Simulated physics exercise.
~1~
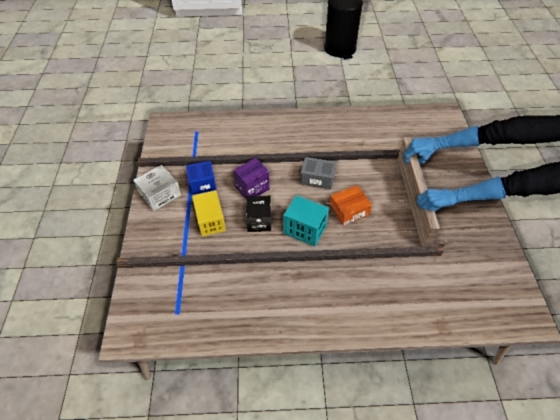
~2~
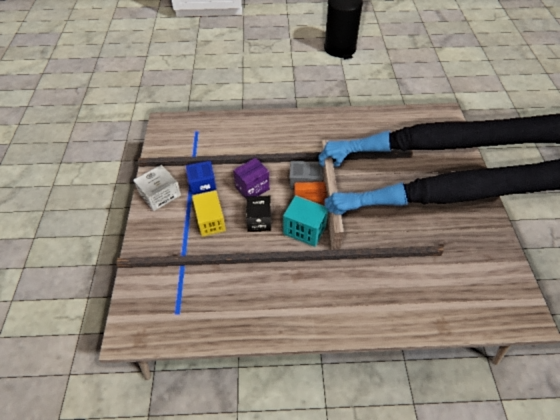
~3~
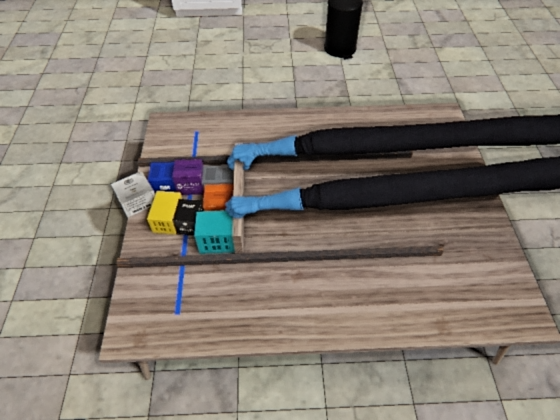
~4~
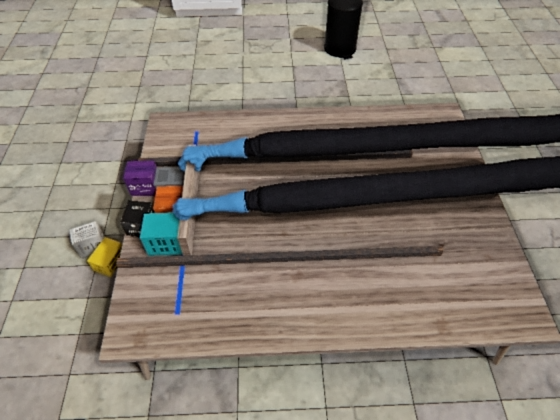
On a wooden platform over a tiled floor, two blue-gloved hands pushed a plank left, sweeping a cluster of colorful boxes along until it reached the blue tape, and the white, yellow and blue ones went off the left edge.
